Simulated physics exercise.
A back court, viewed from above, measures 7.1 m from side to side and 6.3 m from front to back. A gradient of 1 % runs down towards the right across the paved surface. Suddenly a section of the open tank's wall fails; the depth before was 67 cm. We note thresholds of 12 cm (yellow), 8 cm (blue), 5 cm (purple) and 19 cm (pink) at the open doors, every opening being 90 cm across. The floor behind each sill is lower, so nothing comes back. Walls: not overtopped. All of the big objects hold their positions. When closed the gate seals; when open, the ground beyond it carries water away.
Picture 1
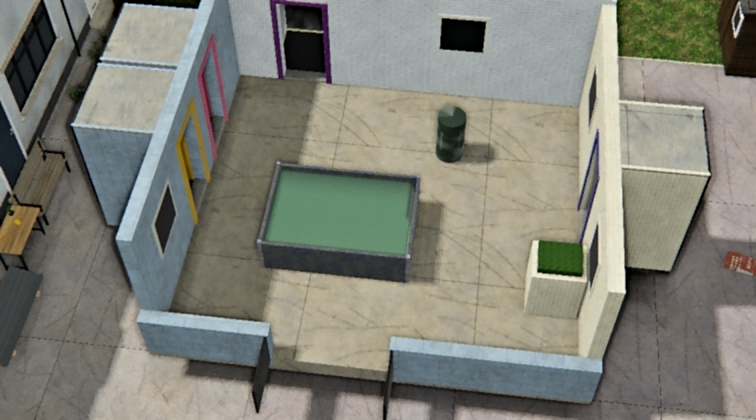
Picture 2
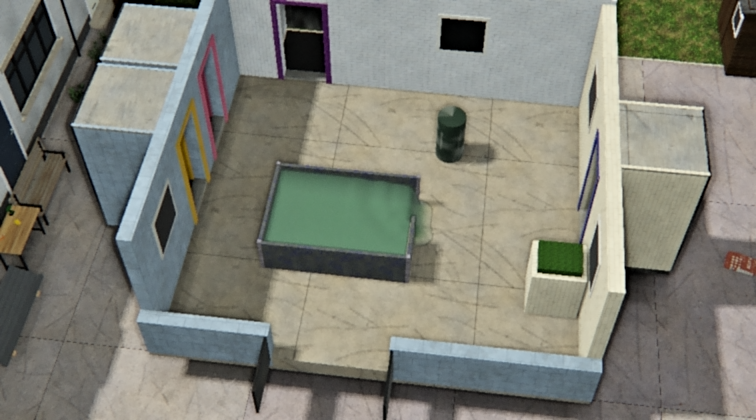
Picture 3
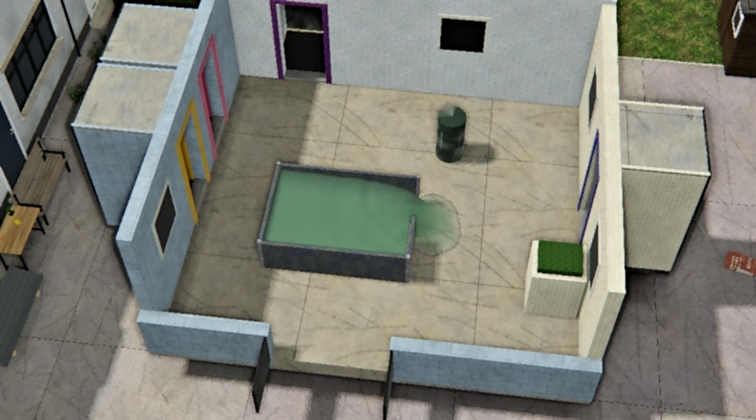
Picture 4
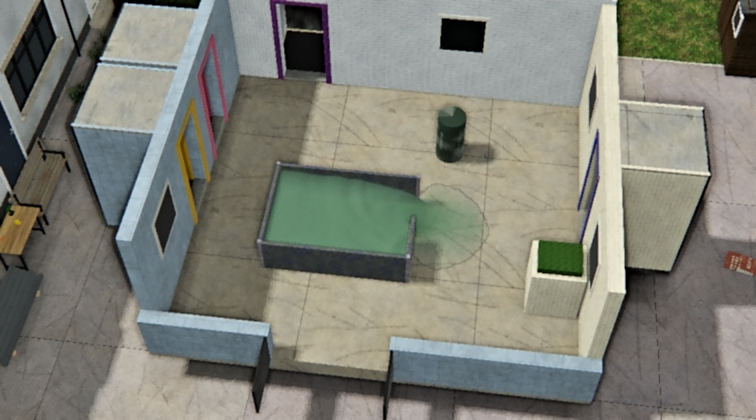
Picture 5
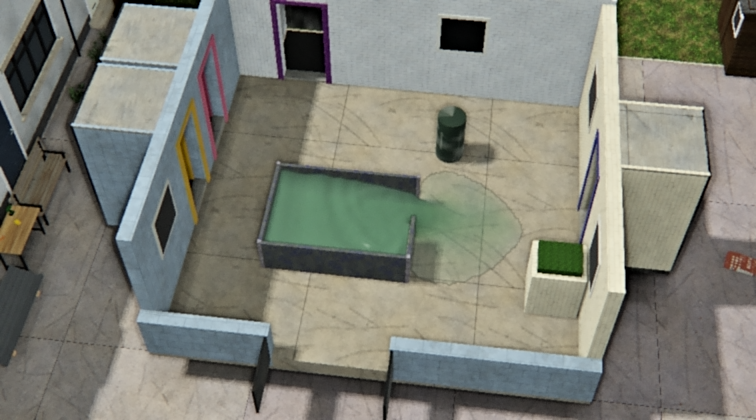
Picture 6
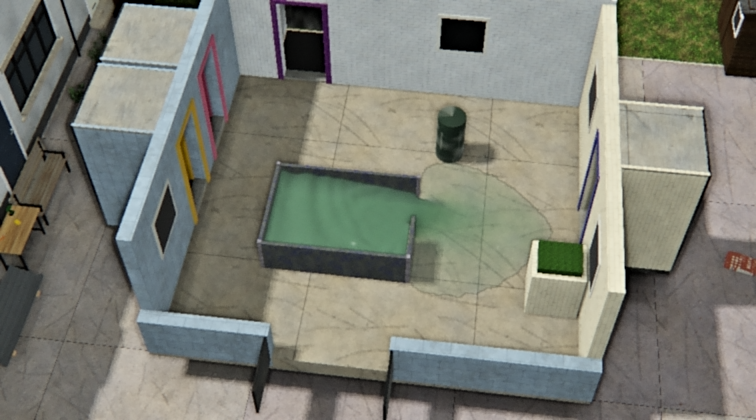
Green water pours through a gap in the right side of a dark-walled rectangular tank in a paved courtyard, seen from a high, fixed viewpoint. Pale blue and cream walls enclose the court, with pink and yellow doorways at left, a purple one at back, a dark green barrel beyond the tank and a grass-topped planter at right. The water first bulges out at the gap, then fans rightward in a thin, widening sheet, reaching the planter as ripples cross the tank.
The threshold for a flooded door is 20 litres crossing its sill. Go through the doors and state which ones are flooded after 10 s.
Result: The yellow door is going to hold within the limit, the blue door is going to break the limit, the purple door is going to hold within the limit, the pink door is going to hold within the limit.
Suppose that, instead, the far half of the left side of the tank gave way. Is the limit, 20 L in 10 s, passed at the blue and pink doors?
Short answer, against that limit: Blue is fine, pink is fine.
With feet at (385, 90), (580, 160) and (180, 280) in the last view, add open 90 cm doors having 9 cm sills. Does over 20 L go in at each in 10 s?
The first one doesn't reach it, the second one exceeds it, and the third one doesn't reach it.
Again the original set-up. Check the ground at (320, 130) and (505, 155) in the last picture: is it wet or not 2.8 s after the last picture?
I'd say spared, then drenched.
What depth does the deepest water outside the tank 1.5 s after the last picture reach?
I'd put it at close to 38 cm.
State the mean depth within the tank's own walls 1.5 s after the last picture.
Depth, averaged: Around 42 centimetres.
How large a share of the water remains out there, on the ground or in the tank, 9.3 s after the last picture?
That would be close to 84 per cent.
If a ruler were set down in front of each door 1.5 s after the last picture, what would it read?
Centimetres: Yellow 0 / blue 17 / purple 0 / pink 0.
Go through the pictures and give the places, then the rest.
In the first frame, the open tank at (341, 212) is whole and still, 67 cm deep.
In the second frame, the front is at (421, 243), 0.5 m from the gap at (414, 215); 0.2 m2 of floor is under water; 67 cm left at the back of the open tank.
In the third frame, the front is at (454, 239), 0.8 m from the gap at (414, 216); 0.8 m2 of floor is under water; 67 cm left at the back of the open tank.
In the fourth frame, water pours out at (414, 216) and has run 1.3 m, to (484, 232); typically 7 cm deep outside, 67 cm at the open tank's back.
In the fifth frame, the front is at (517, 227), 1.9 m from the gap at (414, 216); 3.1 m2 of floor is under water; 67 cm left at the back of the open tank.
In the sixth frame, the front is at (543, 225), 2.4 m from the gap at (414, 215); 4.5 m2 of floor is under water; 65 cm left at the back of the open tank.
Then, 0.7 s after the last picture water covers 25 % of the floor and is deepest (39 cm) near (421, 217); yellow door not reached, blue door 4 cm at the sill, 25 L in, purple door not reached, pink door not reached.
Then, 1.5 s after the last picture water covers 30 % of the floor and is deepest (38 cm) near (576, 108); yellow door not reached, blue door 17 cm at the sill, 114 L in, purple door not reached, pink door not reached.
Then, 2.8 s after the last picture water covers 35 % of the floor and is deepest (26 cm) near (576, 114); yellow door not reached, blue door 22 cm at the sill, 249 L in, purple door not reached, pink door not reached.
Then, 5.3 s after the last picture water covers 65 % of the floor and is deepest (18 cm) near (576, 121); yellow door not reached, blue door 17 cm at the sill, 366 L in, purple door 3 cm at the sill, 0 L in, pink door not reached.
Then, 9.3 s after the last picture water covers 90 % of the floor and is deepest (13 cm) near (575, 282); yellow door 4 cm at the sill, 0 L in, blue door 13 cm at the sill, 432 L in, purple door 4 cm at the sill, 0 L in, pink door 6 cm at the sill, 0 L in.
